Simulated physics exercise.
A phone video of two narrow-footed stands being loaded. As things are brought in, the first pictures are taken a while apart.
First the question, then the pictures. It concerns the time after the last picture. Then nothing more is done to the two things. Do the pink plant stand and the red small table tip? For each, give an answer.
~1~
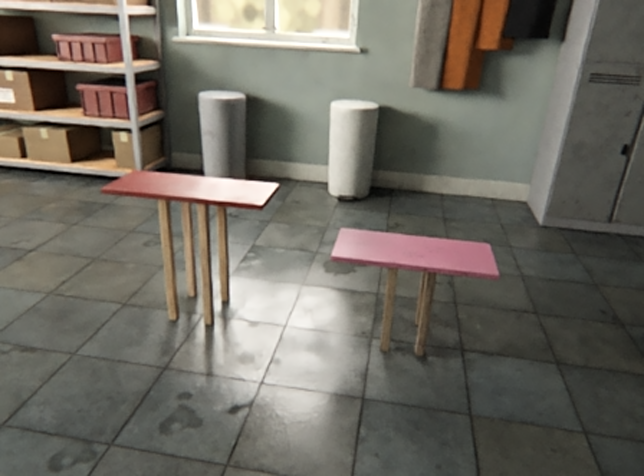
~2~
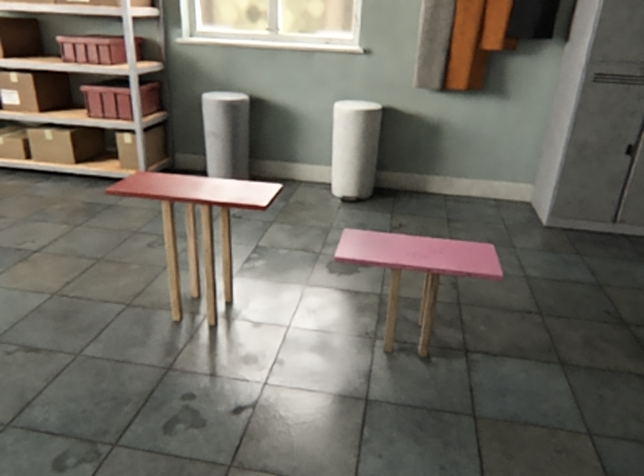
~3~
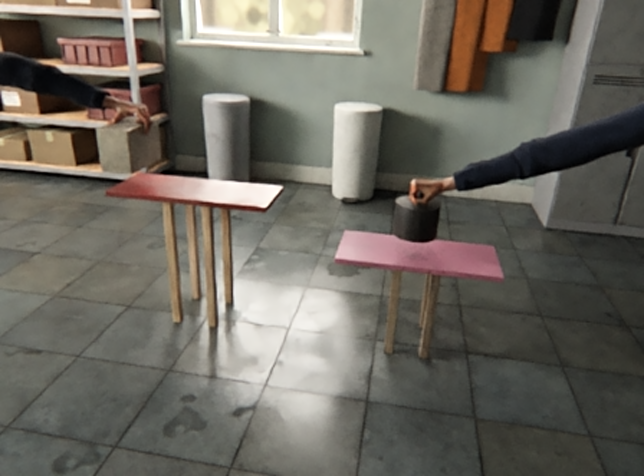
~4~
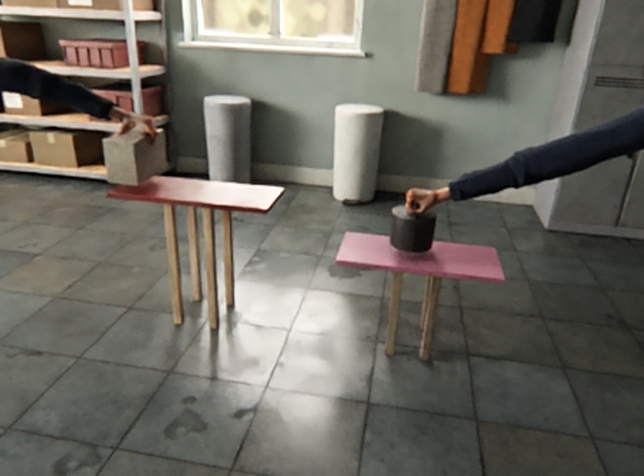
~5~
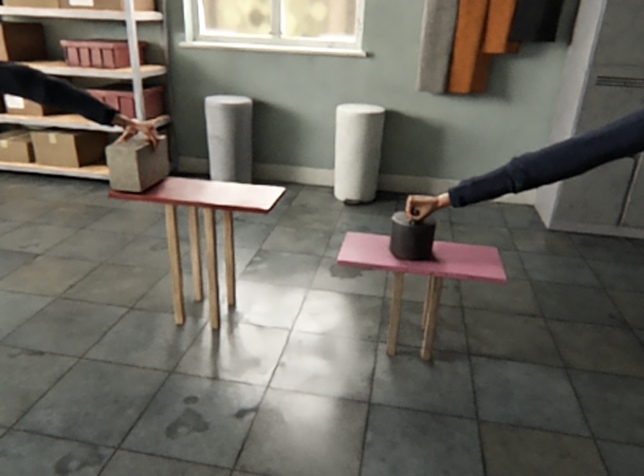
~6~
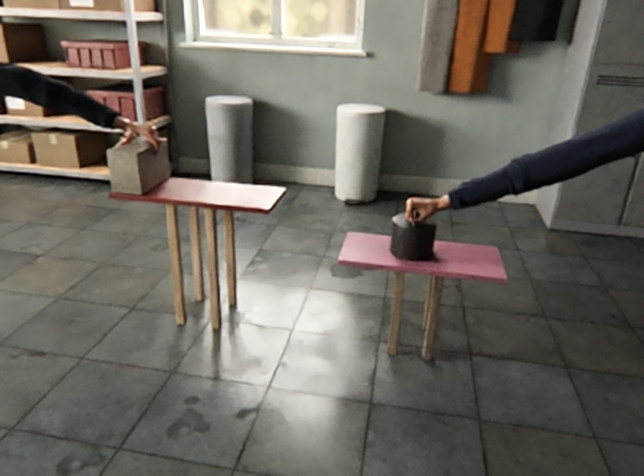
In the end the pink plant stand doesn't tip; as for the red small table, it topples over.
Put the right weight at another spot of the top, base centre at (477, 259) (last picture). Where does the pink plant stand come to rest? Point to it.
It settles around (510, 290).
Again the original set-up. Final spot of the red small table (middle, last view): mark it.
It ends up close to (82, 237).
Then, 0.52 s past the last view, pink plant stand at rest near (421, 256); red small table leaning 24° off how it started near (147, 190).
Then, 0.70 s past the last view, pink plant stand at rest near (421, 256); red small table leaning 56° off how it started near (94, 219).
Finally, the pink plant stand stays flat on its feet, near (421, 256); the red small table tips up, near (82, 237).
